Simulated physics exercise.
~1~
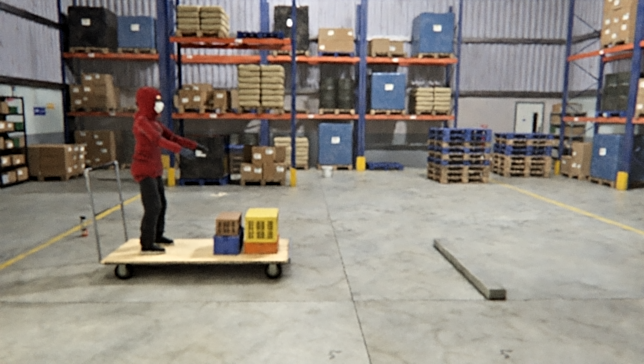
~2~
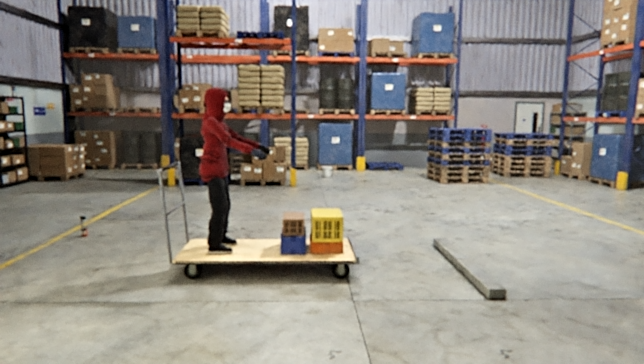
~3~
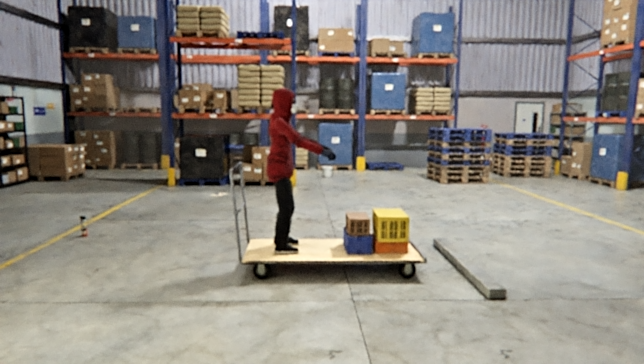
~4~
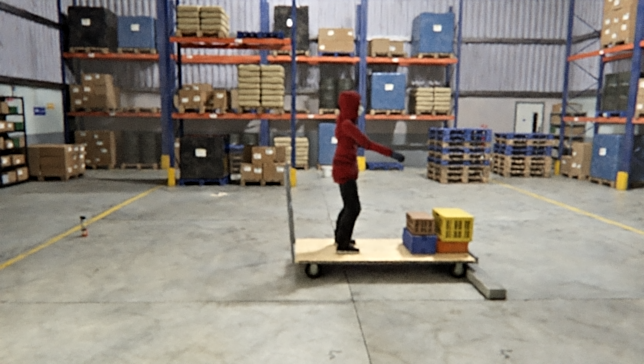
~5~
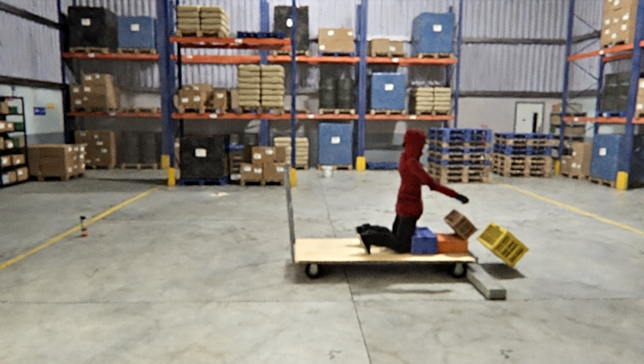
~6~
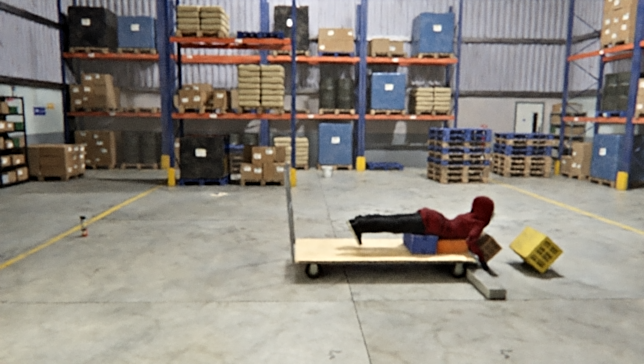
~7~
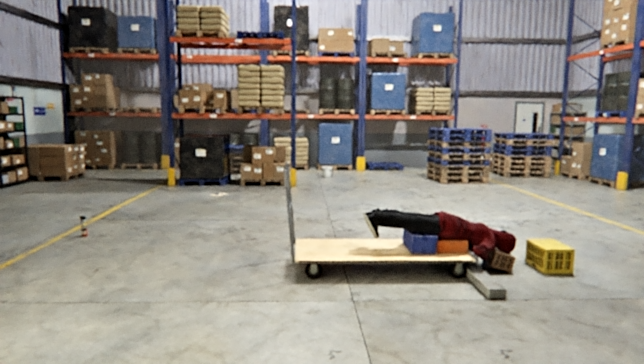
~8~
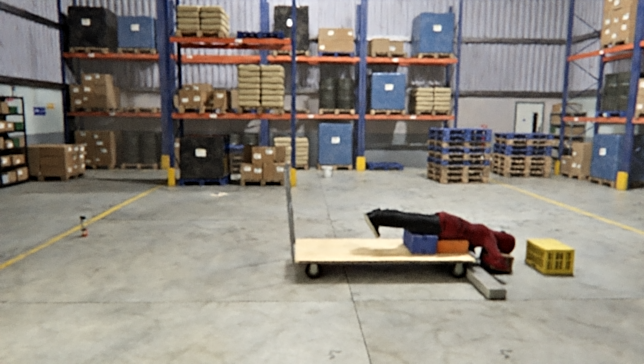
In a warehouse, a rolling trolley hits a sill, throwing its rider and two crates forward.
